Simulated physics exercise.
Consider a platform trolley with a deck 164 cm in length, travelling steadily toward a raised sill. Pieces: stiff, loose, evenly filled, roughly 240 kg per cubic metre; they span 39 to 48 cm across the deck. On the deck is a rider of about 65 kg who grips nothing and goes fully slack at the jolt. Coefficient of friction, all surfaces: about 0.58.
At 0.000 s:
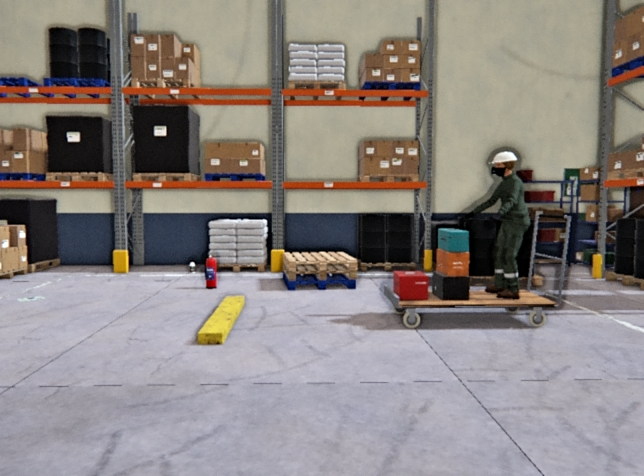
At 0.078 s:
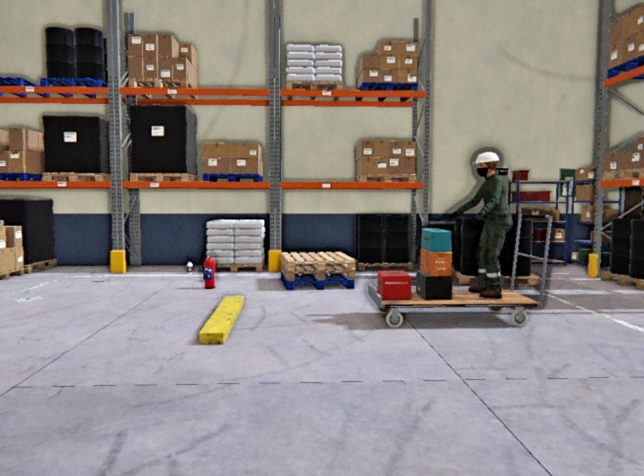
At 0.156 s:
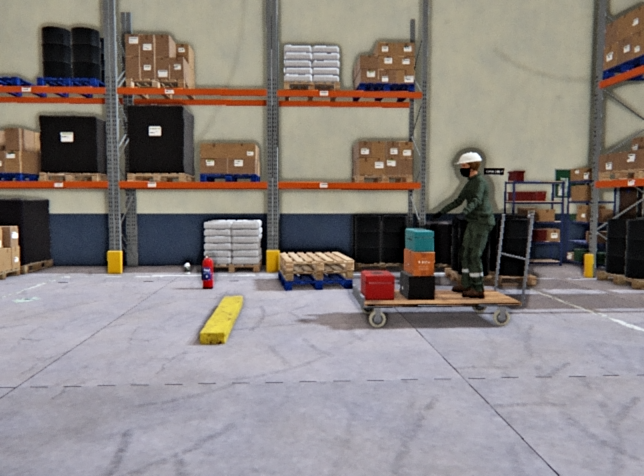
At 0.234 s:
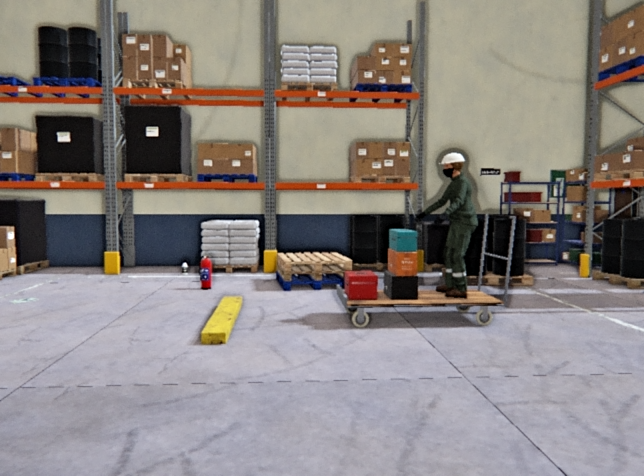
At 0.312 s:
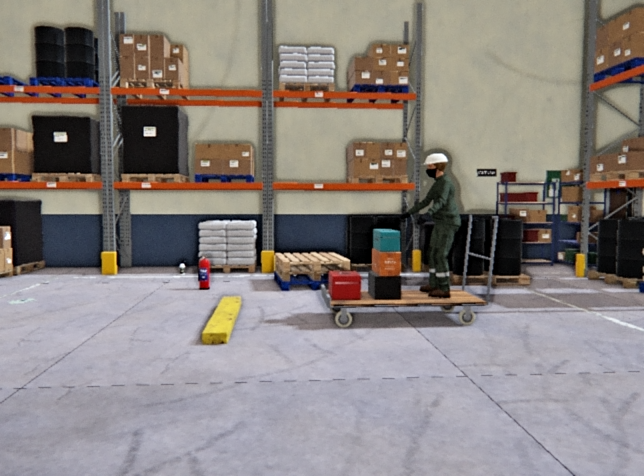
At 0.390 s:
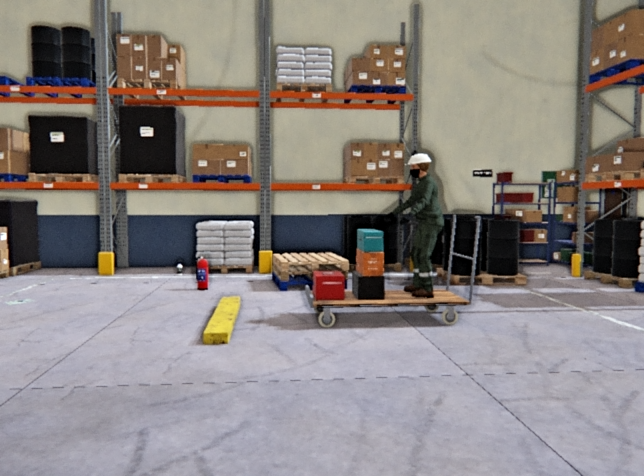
A worker in a white helmet and green coveralls stood on a flat trolley behind some stacked boxes and a red toolbox, riding steadily left across the warehouse floor past a pallet and tall shelves.
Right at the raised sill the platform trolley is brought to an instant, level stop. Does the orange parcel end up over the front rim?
No.
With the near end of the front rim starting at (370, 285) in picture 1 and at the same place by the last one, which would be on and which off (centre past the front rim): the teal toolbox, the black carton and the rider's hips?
Teal: No longer aboard; black: Still aboard; hips: Still aboard.
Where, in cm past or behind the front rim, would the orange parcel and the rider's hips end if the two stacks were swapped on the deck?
Orange 70 past, hips 70 behind.
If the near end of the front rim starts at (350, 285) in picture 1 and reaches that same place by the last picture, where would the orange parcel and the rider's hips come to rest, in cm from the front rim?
Then orange 40 behind, hips 100 behind.
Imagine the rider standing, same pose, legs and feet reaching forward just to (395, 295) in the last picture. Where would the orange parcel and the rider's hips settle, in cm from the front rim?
Result: Orange 30 cm short of the rim; hips 60 cm short of it.
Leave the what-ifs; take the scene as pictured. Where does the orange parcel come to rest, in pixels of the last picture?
End point: About (249, 264) px.
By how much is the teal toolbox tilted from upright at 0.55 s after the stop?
It leans roughly 130° away from upright.
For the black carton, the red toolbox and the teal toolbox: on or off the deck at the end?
Finally black still riding, red still riding, teal dropped.
After 0.78 s the deck stops.
After 1.33 s the orange parcel is 23 cm behind the rim, tilted 90°, near (248, 264) in the last picture's view.
After 1.78 s the orange parcel is 24 cm behind the rim, tilted 85°, near (249, 264) in the last picture's view.
When all is still (4.8 s), past the rim, teal toolbox; behind it, black carton, red toolbox, orange parcel and the rider's hips.
